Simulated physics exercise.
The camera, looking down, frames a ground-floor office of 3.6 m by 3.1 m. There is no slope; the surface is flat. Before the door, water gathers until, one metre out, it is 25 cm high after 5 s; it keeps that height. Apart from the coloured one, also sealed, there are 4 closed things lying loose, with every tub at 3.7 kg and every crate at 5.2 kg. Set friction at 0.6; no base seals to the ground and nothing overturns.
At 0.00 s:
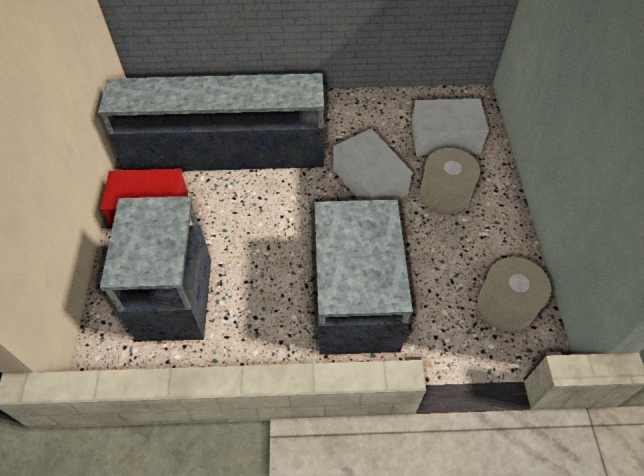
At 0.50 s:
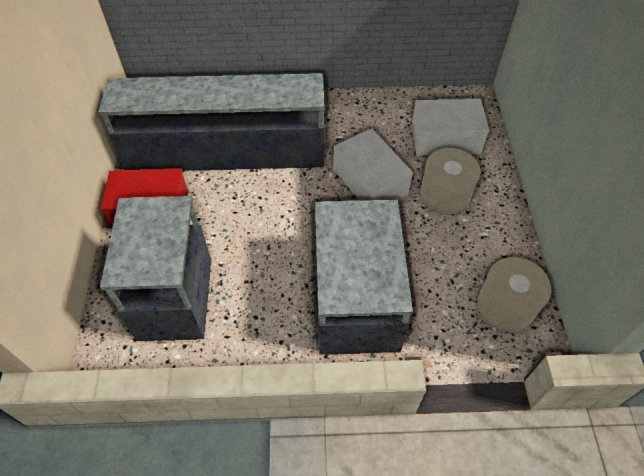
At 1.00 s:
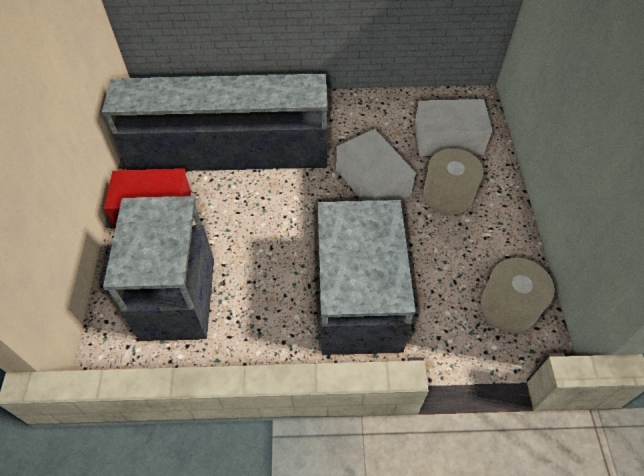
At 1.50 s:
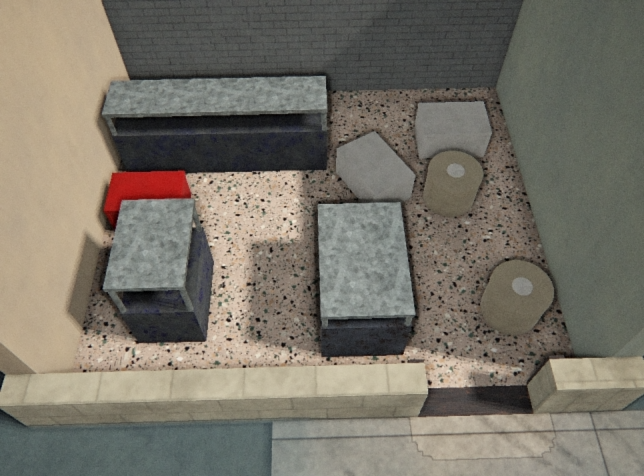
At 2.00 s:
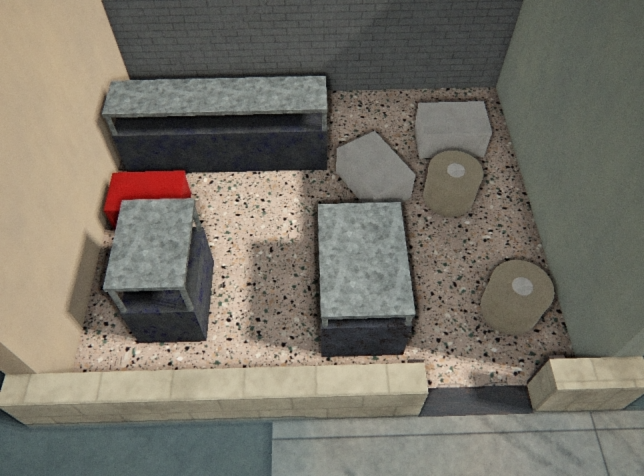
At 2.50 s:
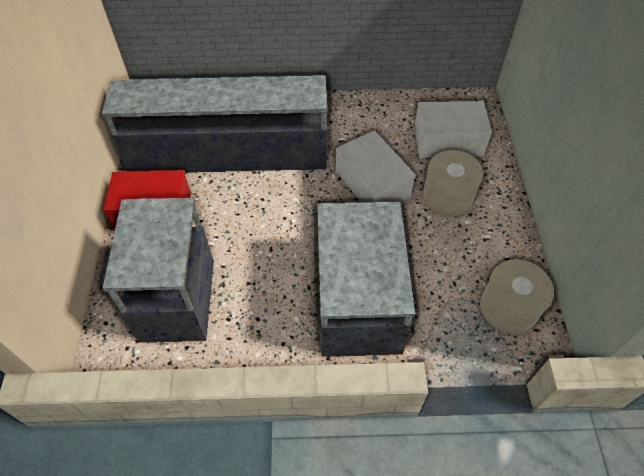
Murky water spreading across paving outside a walled room, then into the doorway gap, the red crate and grey furniture staying still.
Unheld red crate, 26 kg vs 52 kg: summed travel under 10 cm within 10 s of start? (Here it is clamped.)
Lighter OK.
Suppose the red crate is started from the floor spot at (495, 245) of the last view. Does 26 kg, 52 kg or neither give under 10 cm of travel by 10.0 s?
Looking at the loads, only the heavier keeps it.
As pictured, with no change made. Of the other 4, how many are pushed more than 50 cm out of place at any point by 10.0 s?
4.
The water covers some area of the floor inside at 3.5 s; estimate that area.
About 2.0 m2.
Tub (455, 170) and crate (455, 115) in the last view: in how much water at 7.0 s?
Close to 14 and 19 centimetres.
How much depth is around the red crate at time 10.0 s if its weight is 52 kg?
5 cm, roughly.
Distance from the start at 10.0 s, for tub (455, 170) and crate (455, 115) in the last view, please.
In turn: 140 cm, 200 cm.
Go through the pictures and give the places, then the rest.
In the first picture, the red crate at (142, 188) rests on the ground; water covers 0.0 m2; 0 of 5 have shifted.
In the second picture, the red crate at (142, 188), on the bottom; water covers 0.0 m2; 0 of 5 have shifted.
In the third picture, the red crate at (145, 188) rests on the ground; 0.0 m2 under water; 0 of 5 have shifted.
In the fourth picture, the red crate at (145, 190) rests on the ground; water covers 0.0 m2; 0 of 5 have shifted.
In the fifth picture, the red crate at (145, 190) rests on the ground; 0.0 m2 under water; 0 of 5 have shifted.
In the sixth picture, the red crate at (145, 190), on the bottom; 0.3 m2 under water; 0 of 5 have shifted.
After 3.5 s the red crate would be 0 cm from its start with 26 kg and 0 cm from its start with 52 kg; 0 cm of water round it then.
After 4.5 s the red crate would be 0 cm from its start with 26 kg and 0 cm from its start with 52 kg; 0 cm of water round it then.
After 7.0 s the red crate would be 0 cm from its start with 26 kg and 0 cm from its start with 52 kg; 1 cm of water round it then.
After 10.0 s the red crate would be 0 cm from its start with 26 kg and 0 cm from its start with 52 kg; 5 cm of water round it then.
